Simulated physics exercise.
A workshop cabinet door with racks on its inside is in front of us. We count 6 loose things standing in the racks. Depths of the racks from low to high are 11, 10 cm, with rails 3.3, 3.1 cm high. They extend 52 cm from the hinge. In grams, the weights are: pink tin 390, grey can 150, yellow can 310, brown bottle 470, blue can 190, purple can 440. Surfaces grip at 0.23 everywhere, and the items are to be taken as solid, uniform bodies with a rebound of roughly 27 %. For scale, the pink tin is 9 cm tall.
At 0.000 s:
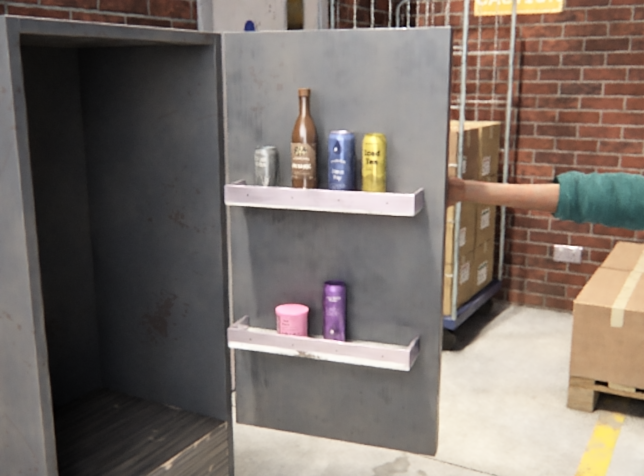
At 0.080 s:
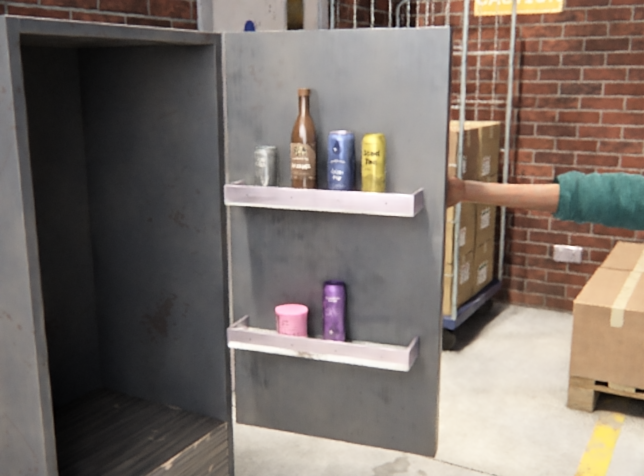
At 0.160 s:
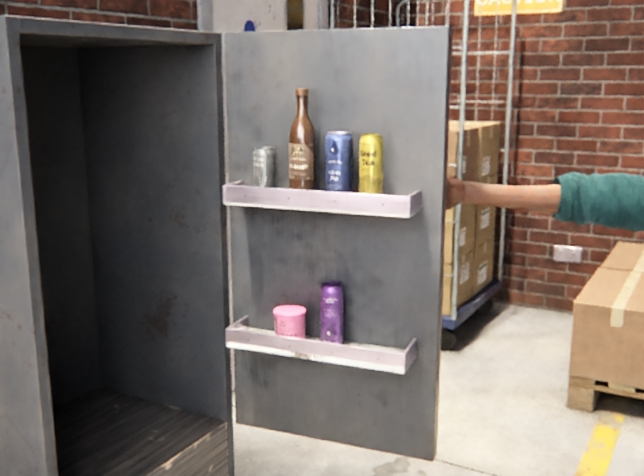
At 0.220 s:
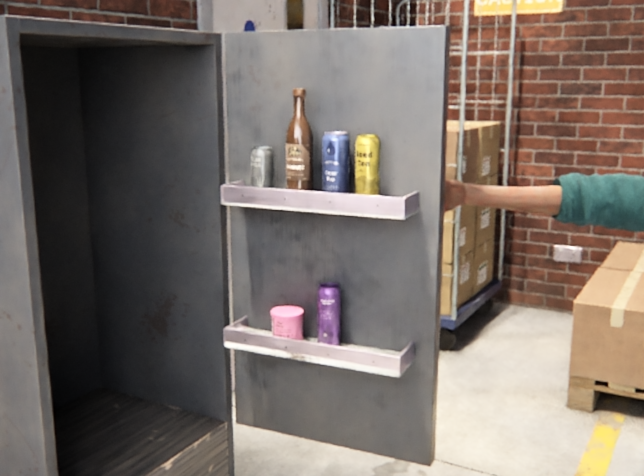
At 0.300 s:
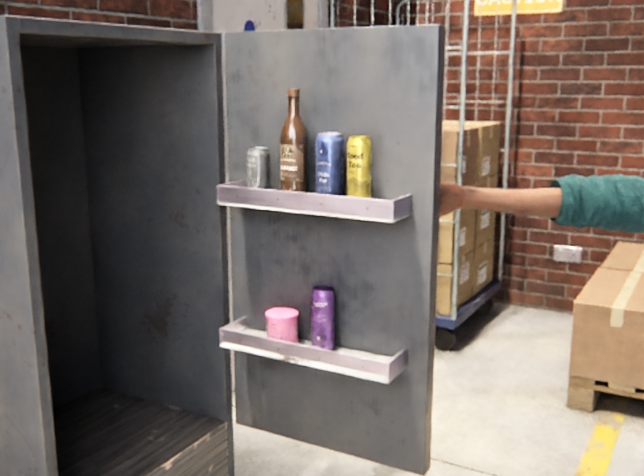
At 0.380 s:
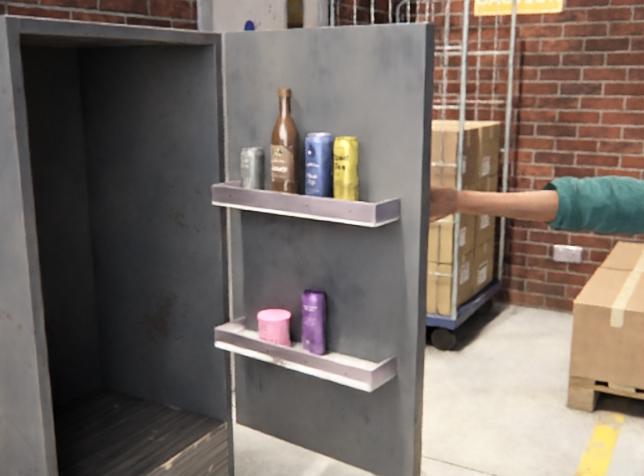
In a brick-walled storage area with stacked cardboard boxes, a fixed, front-on view shows a tall grey cabinet standing open. Its door carries two pale racks, the upper holding a grey can, brown bottle, blue can and yellow can, the lower a pink tin and purple can. A green-sleeved arm at right holds the door's edge, barely moving it at first, then swings it slightly leftward, its items riding along.
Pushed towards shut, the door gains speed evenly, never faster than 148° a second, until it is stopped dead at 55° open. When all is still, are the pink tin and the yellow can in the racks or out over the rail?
The pink tin stays put; the yellow can has gone.
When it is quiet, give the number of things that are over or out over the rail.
It comes to 4.
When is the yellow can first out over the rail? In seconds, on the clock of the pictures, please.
About 0.8 seconds.
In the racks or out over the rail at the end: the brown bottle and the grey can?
Brown bottle: Out of bounds; grey can: In bounds.
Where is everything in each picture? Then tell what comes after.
In the first frame, open by 100°; pink tin (292, 325); yellow can (374, 169).
In the second frame, open by 100°; blue can (341, 166); purple can (334, 313).
In the third frame, open by 97°; grey can (265, 172); brown bottle (302, 145).
In the fourth frame, open by 95°; blue can (336, 167); purple can (329, 316).
In the fifth frame, open by 90°; grey can (259, 173); brown bottle (294, 146).
In the sixth frame, open by 83°; pink tin (275, 331); yellow can (346, 174).
After 1.18 s, open by 55°; yellow can, brown bottle, blue can and purple can now out over the rail.
After 1.48 s, open by 55°.
At rest (1.8 s), out over the rail, yellow can, brown bottle, blue can and purple can; the other 2 in place, give or take 5 cm. In the last view, pink tin near (235, 336).
